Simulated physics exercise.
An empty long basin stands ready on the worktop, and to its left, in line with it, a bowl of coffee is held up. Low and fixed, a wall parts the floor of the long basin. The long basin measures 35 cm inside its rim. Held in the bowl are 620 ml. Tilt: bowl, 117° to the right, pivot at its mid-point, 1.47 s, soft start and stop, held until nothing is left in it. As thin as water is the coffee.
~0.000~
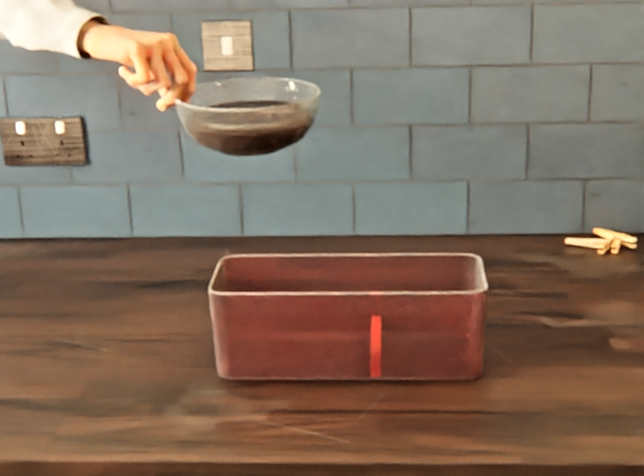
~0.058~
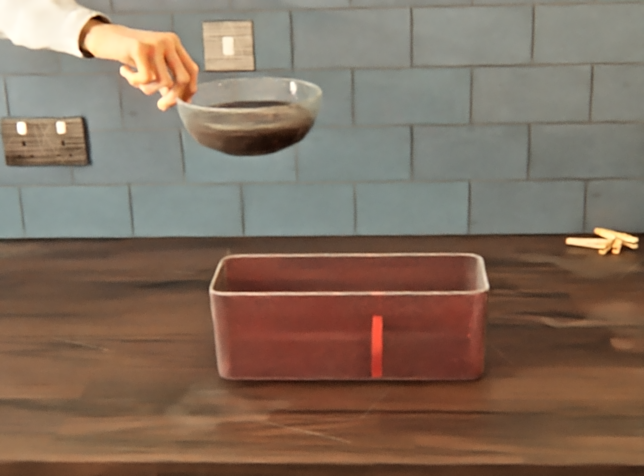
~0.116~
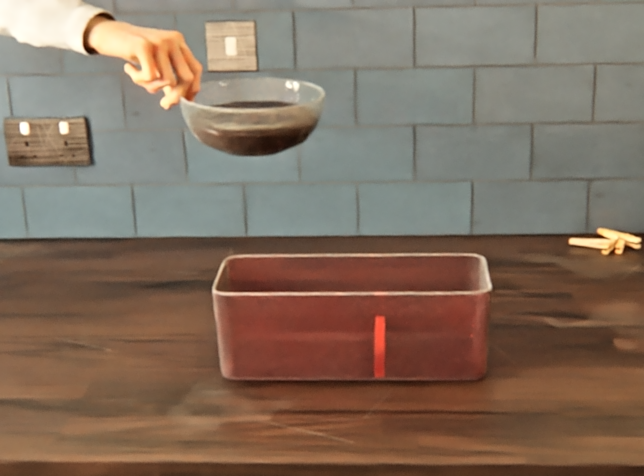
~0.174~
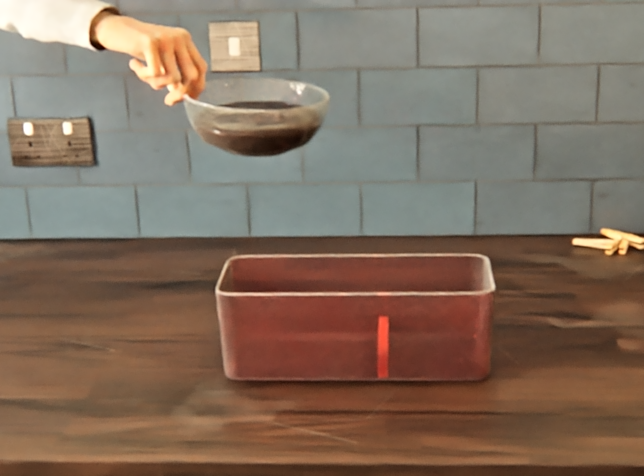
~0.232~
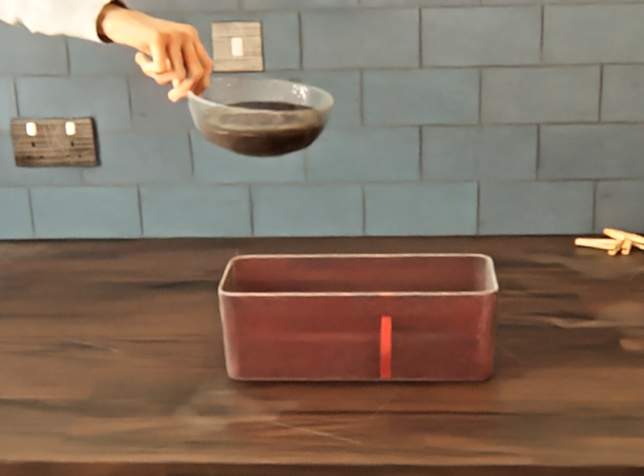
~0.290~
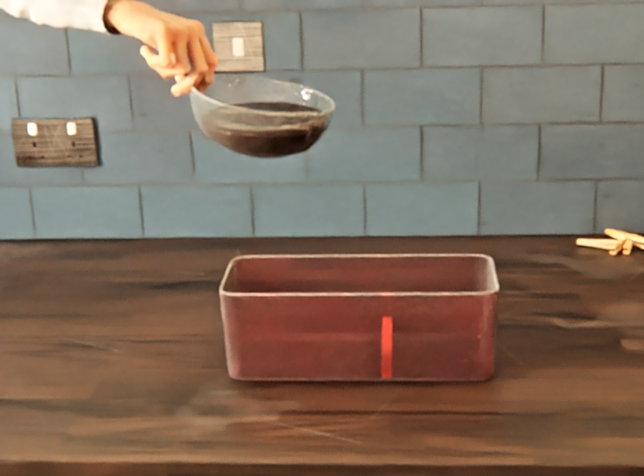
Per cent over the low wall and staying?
51 per cent.
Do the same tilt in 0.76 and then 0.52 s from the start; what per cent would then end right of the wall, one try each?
The first try gives around 35 percent, the second around 30 percent.
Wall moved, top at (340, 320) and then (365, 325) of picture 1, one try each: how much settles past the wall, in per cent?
85 then 65 %.
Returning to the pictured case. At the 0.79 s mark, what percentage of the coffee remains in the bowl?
Roughly 42 per cent.
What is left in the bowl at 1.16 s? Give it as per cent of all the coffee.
I'd say some 0 per cent remains.
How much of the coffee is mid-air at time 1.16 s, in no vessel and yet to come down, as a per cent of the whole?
7 per cent, roughly.
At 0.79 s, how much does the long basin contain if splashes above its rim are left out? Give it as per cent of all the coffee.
About 16%.
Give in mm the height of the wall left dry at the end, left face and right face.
Roughly 20 mm on the left side and roughly 12 mm on the right.
Then, 0.79 s in, the tilt is 66° and 41 per cent is still to pour, 5 is left of the wall and 11 right of it.
Then, 1.16 s in, the tilt is 105° and 0 per cent is still to pour, 42 is left of the wall and 51 right of it.
Then, 1.55 s in, the tilt is 117° and 0 per cent is still to pour, 47 is left of the wall and 51 right of it.
Then, 1.97 s in, the tilt is 117° and 0 per cent is still to pour, 47 is left of the wall and 51 right of it.
Finally, 47 per cent lies left of the wall, 51 right of it and 1 outside.
